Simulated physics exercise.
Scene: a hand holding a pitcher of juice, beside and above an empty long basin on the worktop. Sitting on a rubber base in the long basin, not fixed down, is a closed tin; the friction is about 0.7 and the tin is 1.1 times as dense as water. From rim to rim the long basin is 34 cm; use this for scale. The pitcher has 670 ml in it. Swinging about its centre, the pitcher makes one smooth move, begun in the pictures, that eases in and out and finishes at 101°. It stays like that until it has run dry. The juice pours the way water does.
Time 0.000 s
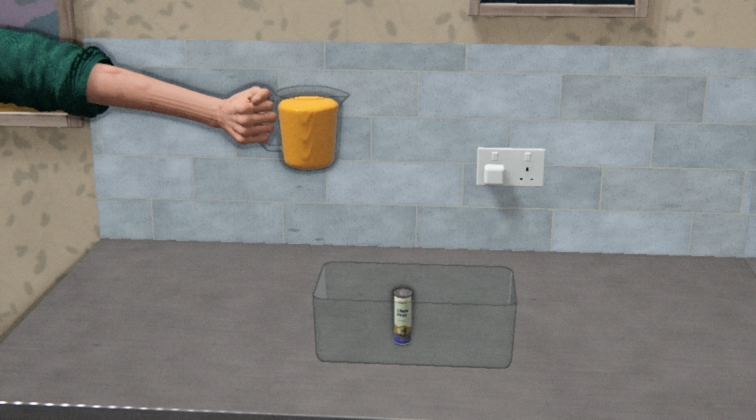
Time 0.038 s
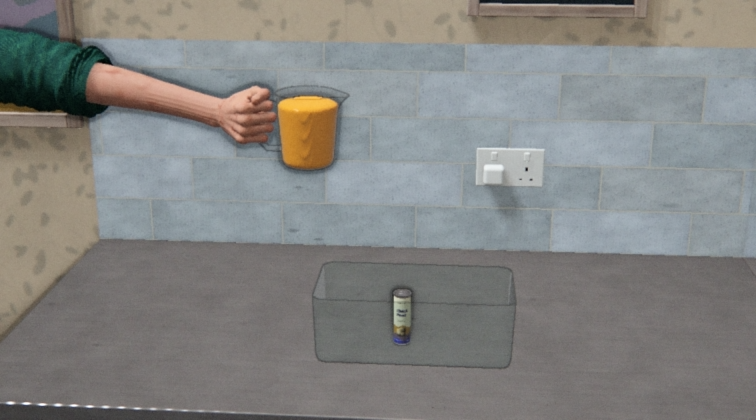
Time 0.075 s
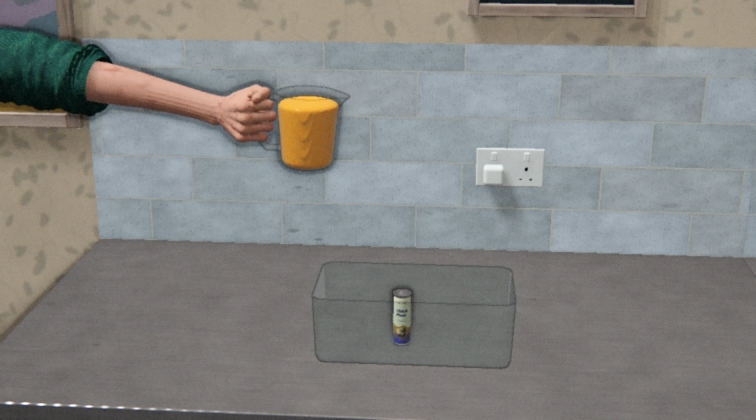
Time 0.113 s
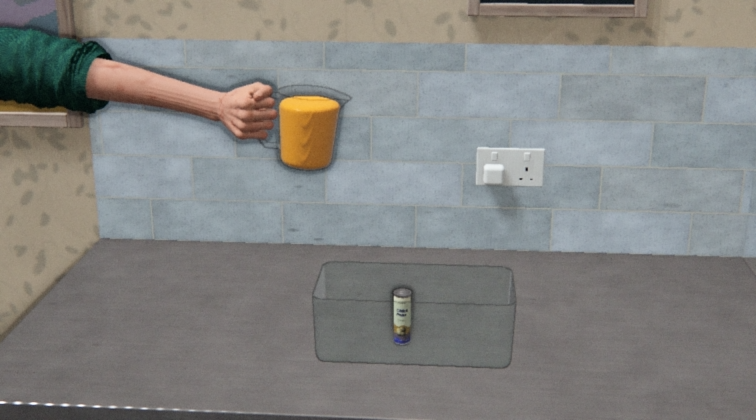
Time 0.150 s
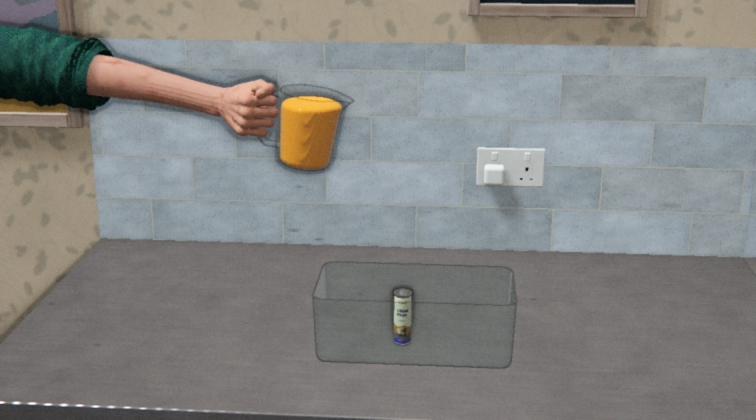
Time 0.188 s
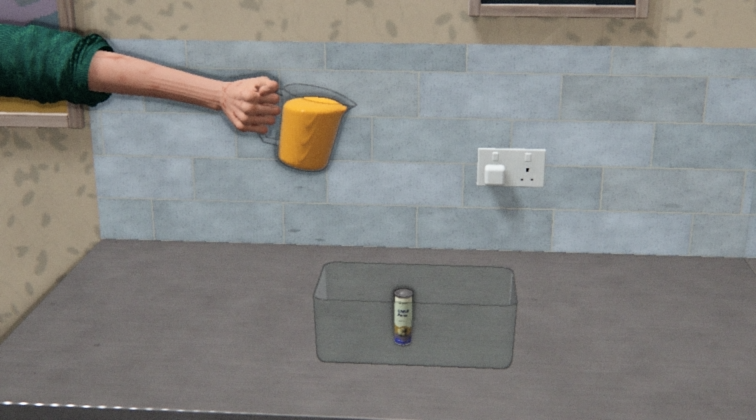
A hand in a green sleeve held a clear pitcher of orange juice above and left of a long clear basin with a small tin inside, then slowly tilted the pitcher slightly to the right.
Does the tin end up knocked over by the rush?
No.
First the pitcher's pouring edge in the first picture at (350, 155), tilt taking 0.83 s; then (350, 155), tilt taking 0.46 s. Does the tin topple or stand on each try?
First it tips over; then it tips over.
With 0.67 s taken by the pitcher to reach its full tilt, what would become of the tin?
The tin stays on its base.
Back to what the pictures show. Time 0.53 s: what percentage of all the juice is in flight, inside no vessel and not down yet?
Near 24 per cent of it all.
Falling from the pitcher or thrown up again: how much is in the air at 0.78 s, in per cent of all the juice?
Close to 38 per cent.
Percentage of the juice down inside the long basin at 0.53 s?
Estimate - around 0 in a hundred parts.
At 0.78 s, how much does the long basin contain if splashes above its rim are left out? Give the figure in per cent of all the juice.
About 36 %.
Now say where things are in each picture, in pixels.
In the first picture, tilt 0°; pouring edge (350, 94); surface from (279, 102) to (339, 103); the long basin's rim runs from (318, 280) to (514, 287); the tin's top is at (403, 295).
In the second picture, tilt 1°; pouring edge (350, 95); surface from (279, 102) to (338, 104).
In the third picture, tilt 2°; pouring edge (351, 96); surface from (279, 101) to (339, 104).
In the fourth picture, tilt 5°; pouring edge (352, 98); surface from (281, 101) to (340, 105).
In the fifth picture, tilt 8°; pouring edge (354, 100); surface from (283, 101) to (343, 106).
In the sixth picture, tilt 12°; pouring edge (357, 105); surface from (285, 103) to (347, 107).
After 0.53 s the tilt is 72° and 76 per cent is still to pour; the tin stands where it began.
After 0.78 s the tilt is 100° and 26 per cent is still to pour; the tin stands where it began.
After 1.04 s the tilt is 101° and 3 per cent is still to pour; the tin stands where it began.
After 1.33 s the tilt is 101° and 0 per cent is still to pour; the tin stands where it began.
In the end the tin stands where it began.
